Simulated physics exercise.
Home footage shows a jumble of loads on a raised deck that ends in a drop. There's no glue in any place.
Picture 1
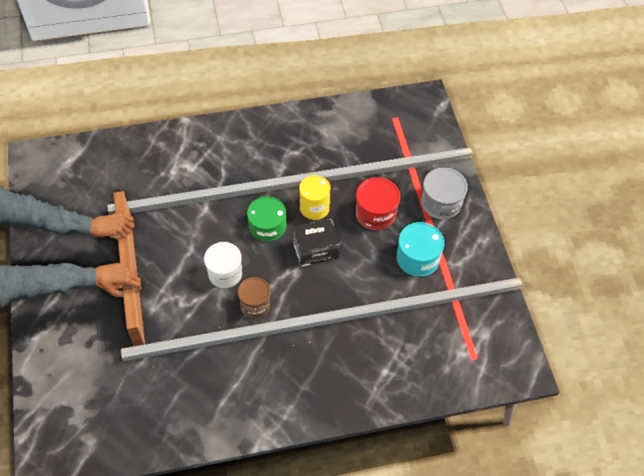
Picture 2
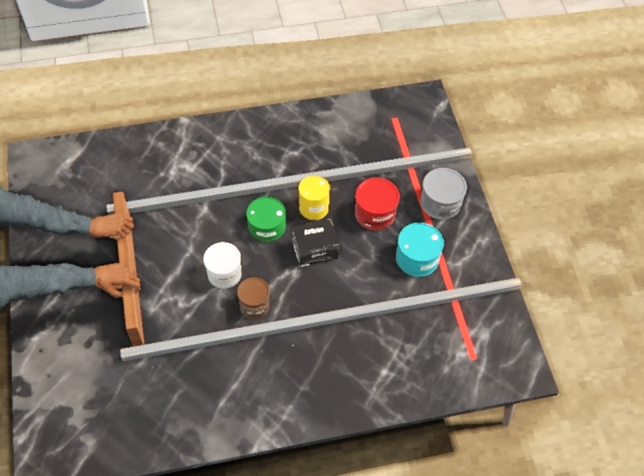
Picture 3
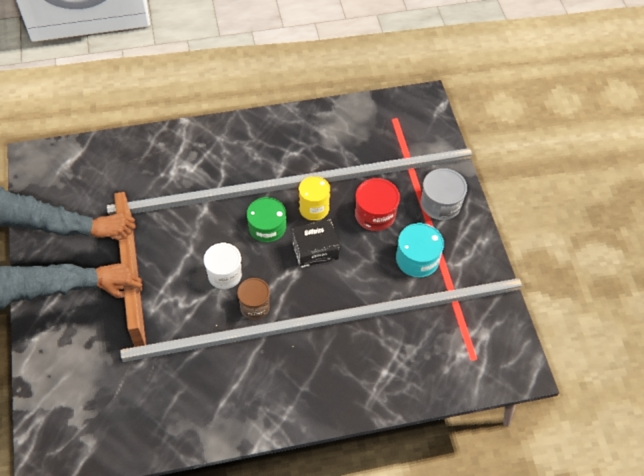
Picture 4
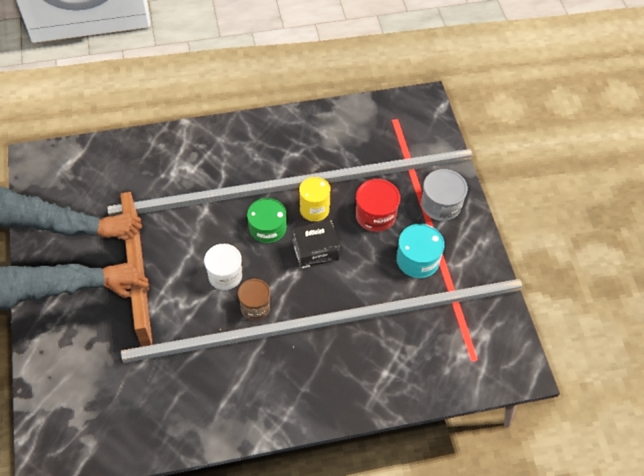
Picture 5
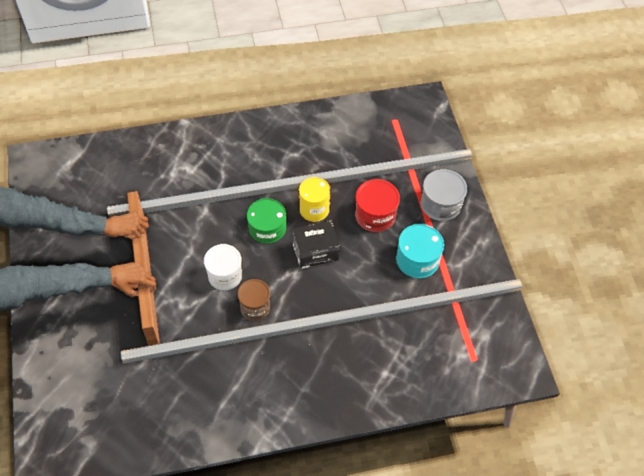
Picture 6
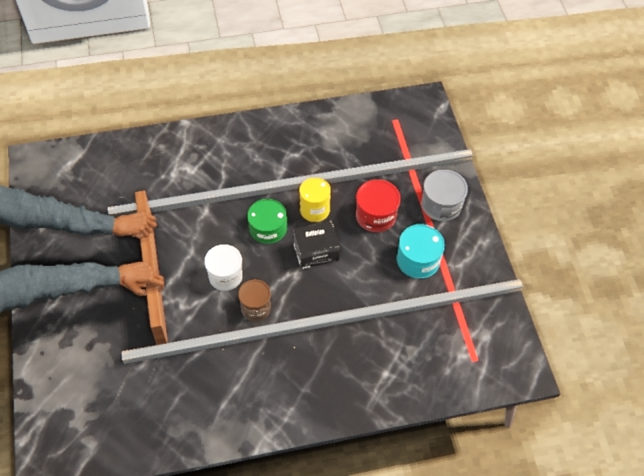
On a dark marble-patterned table, two hands hold a wooden plank at the left end of two grey rails, with colourful containers and a black box between them and a red strip across the right. The plank stays still at first, then the hands slide it slightly right, while the containers remain in place.
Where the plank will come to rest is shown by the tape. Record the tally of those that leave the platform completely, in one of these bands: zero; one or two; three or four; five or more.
Tally: One or two.
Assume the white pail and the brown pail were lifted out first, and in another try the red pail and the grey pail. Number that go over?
Fallen: 1 in the first try, 0 in the other.
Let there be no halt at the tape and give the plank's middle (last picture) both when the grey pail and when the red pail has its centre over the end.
The middle is at (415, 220) when it's the grey pail, and at (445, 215) when it's the red pail.
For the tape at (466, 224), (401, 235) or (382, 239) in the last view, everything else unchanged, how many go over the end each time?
The counts would be 4, 0 and 0.
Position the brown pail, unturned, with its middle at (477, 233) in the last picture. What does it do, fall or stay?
Started there, the object is not lost.
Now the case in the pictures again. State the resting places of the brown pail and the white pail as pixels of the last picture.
Roughly at (463, 267) and at (456, 239), in that order.
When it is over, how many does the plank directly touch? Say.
It touches 4.
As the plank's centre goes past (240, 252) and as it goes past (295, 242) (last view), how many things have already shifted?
Tally: First 2; then 5.
Soon after, none off yet; grey pail at rest near (444, 196); turquoise canister at rest near (420, 251); red pail at rest near (377, 206).
Then, none off yet; grey pail at rest near (444, 196); turquoise canister at rest near (420, 251); red pail moved a little near (381, 203).
Further on, none off yet; grey pail moved a little near (461, 194); turquoise canister moved a little near (442, 256); red pail moved about its own width near (420, 182).
By the end, the number that fall off is one or two; fallen, grey pail.
